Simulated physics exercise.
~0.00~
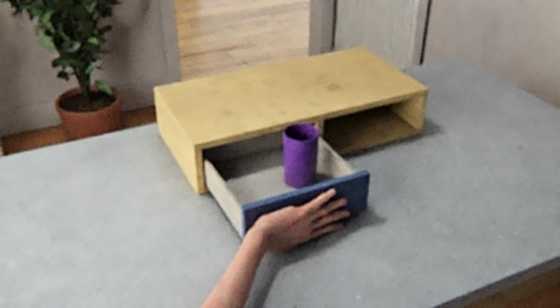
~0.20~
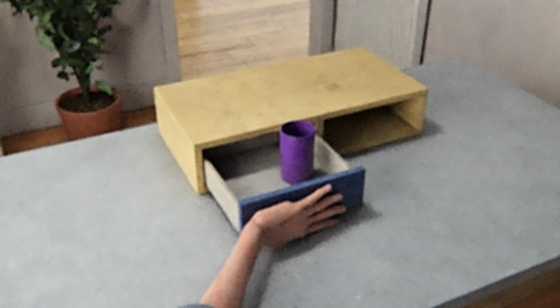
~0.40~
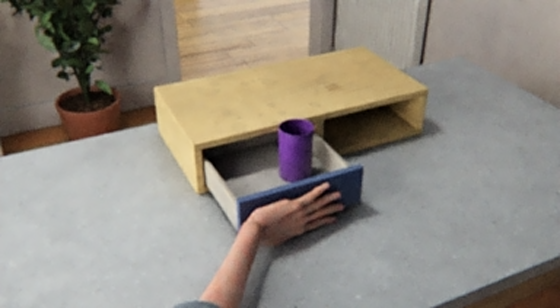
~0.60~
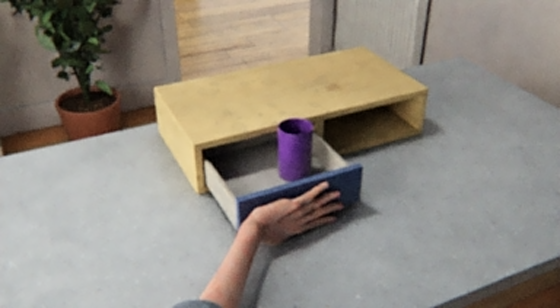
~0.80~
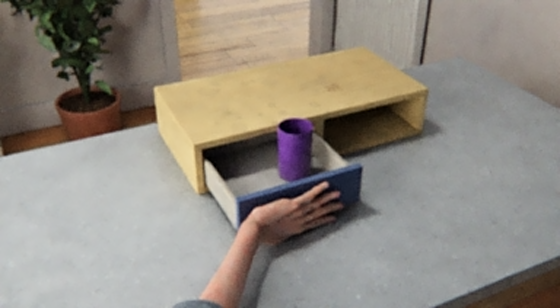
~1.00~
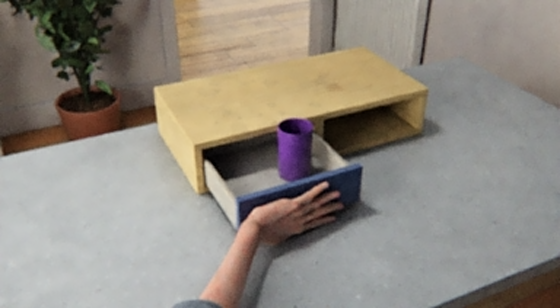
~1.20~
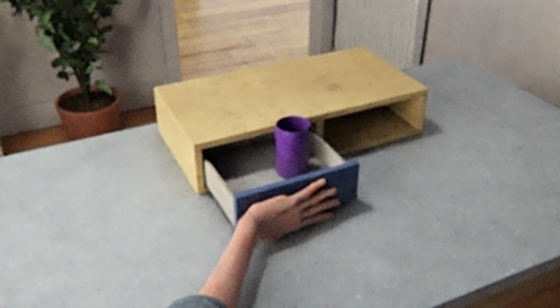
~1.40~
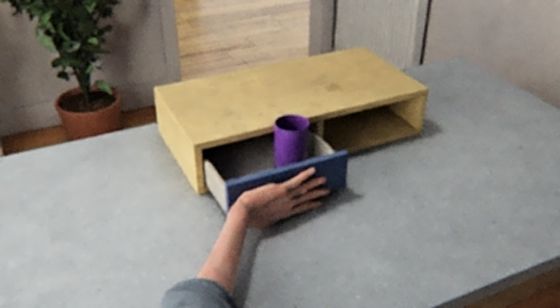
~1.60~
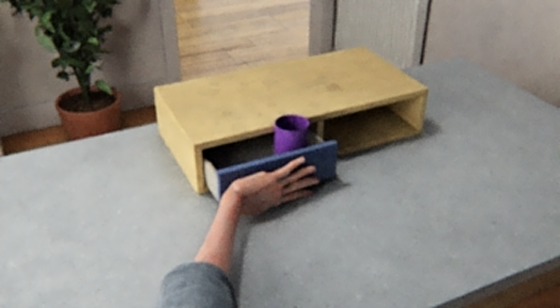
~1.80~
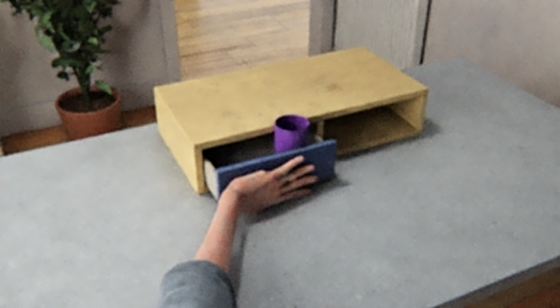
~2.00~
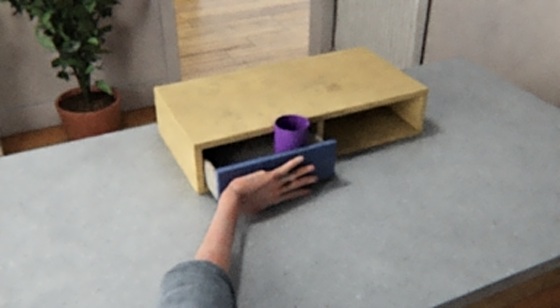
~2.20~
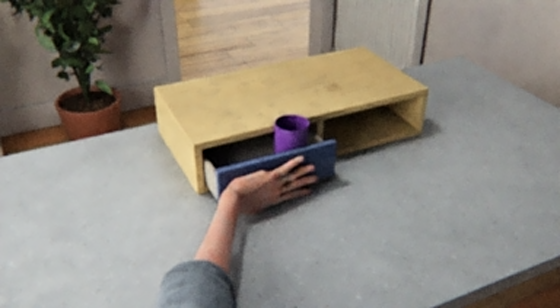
A bare hand with a dark sleeve rests against the blue front of an open drawer in a low yellow wooden chest, seen from above across a grey tabletop. An upright purple beaker stands inside the drawer, an empty compartment lies to its right, and a potted plant sits behind at the left. The hand eases the drawer in very slightly, then almost pauses. It then pushes the drawer farther inward, carrying the beaker back toward the chest's top edge. The drawer stops partway and stays ajar, with the beaker still upright and the hand still against the front.
